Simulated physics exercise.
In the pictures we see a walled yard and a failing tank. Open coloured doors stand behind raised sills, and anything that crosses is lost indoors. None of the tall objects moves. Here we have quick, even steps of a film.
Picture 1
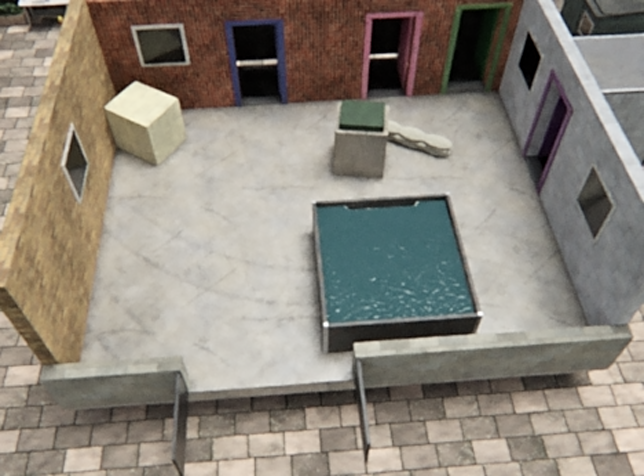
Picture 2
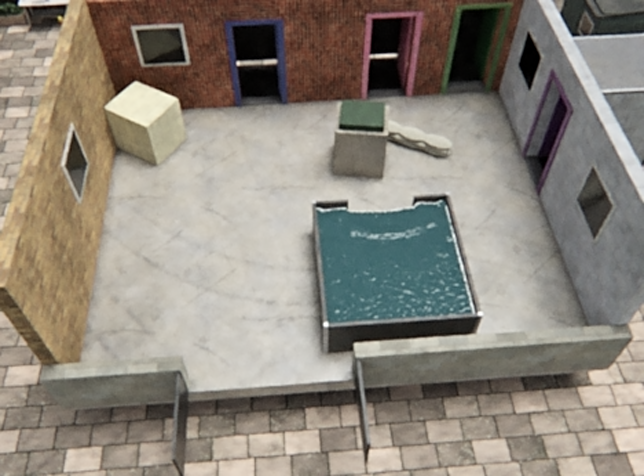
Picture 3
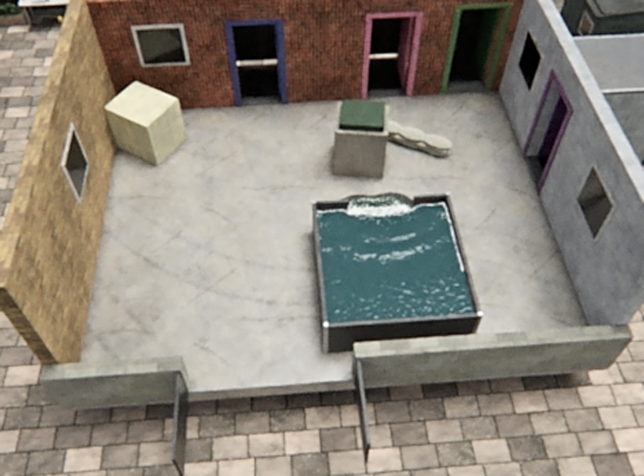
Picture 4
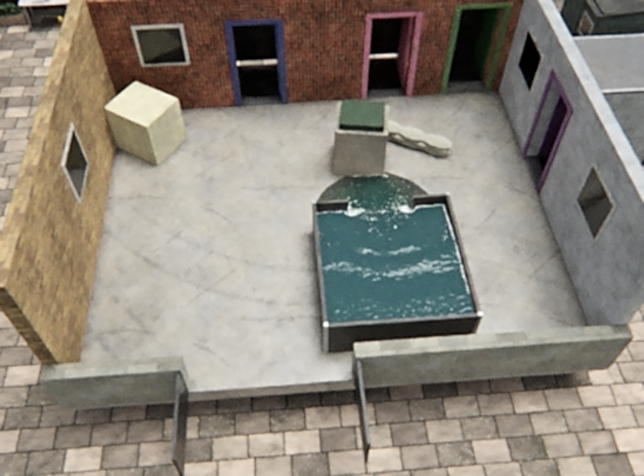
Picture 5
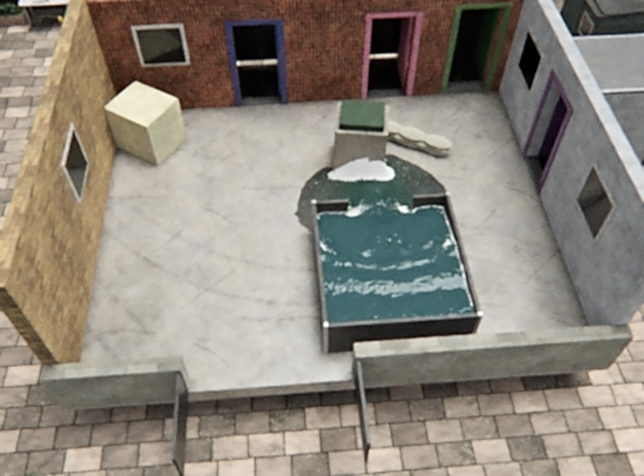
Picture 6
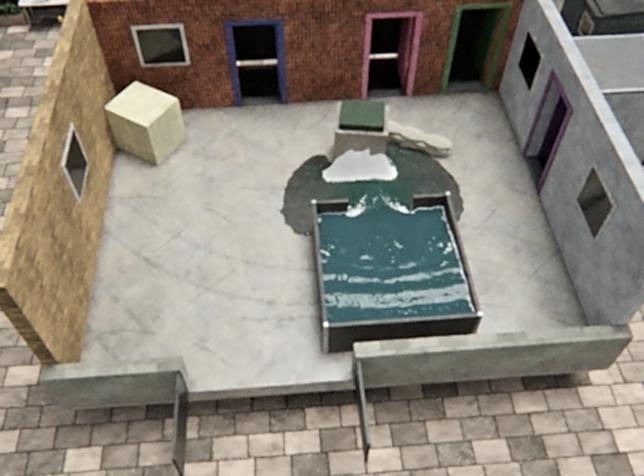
Water pouring through a gap in the far side of a square tank, spreading across a walled yard's floor around a block.
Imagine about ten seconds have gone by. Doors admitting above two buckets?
My prediction: Pink door: Two buckets or fewer, green door: Two buckets or fewer, blue door: Over two buckets, purple door: Over two buckets.
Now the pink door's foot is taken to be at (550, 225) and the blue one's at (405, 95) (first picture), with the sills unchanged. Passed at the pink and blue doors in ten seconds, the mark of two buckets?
Then: Pink floods; blue lets less in.
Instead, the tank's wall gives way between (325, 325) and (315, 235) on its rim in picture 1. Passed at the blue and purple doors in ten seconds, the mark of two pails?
The blue door tops the limit and the purple door remains within the limit.
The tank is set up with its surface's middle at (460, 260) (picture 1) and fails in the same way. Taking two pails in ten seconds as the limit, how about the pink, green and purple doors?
Then: Pink door passes that mark, green door takes more, purple door takes more.
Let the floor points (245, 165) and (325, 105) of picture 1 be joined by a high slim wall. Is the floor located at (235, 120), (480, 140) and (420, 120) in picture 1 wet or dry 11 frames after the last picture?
In order: Untouched, soaked, soaked.
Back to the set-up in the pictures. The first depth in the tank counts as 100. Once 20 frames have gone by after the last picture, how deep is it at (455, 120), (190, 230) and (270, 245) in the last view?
The three come to near 2, 4 and 2 per cent respectively.
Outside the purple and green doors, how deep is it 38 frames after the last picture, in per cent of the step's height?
Some 210 percent, then some 70 percent.
A moment on, water covers 15 % of the floor; the pink door not reached, the green door not reached, the blue door not reached, the purple door not reached.
Next, water covers 45 % of the floor; the pink door not reached, the green door not reached, the blue door wet at the sill, nothing in, the purple door under two buckets in.
Then, water covers 60 % of the floor; the pink door wet at the sill, nothing in, the green door wet at the sill, nothing in, the blue door under two buckets in, the purple door far over two buckets in.
Later, water covers 80 % of the floor; the pink door wet at the sill, nothing in, the green door wet at the sill, nothing in, the blue door over two buckets in, the purple door far over two buckets in.
In the end, water covers 95 % of the floor; the pink door wet at the sill, nothing in, the green door wet at the sill, nothing in, the blue door far over two buckets in, the purple door far over two buckets in.
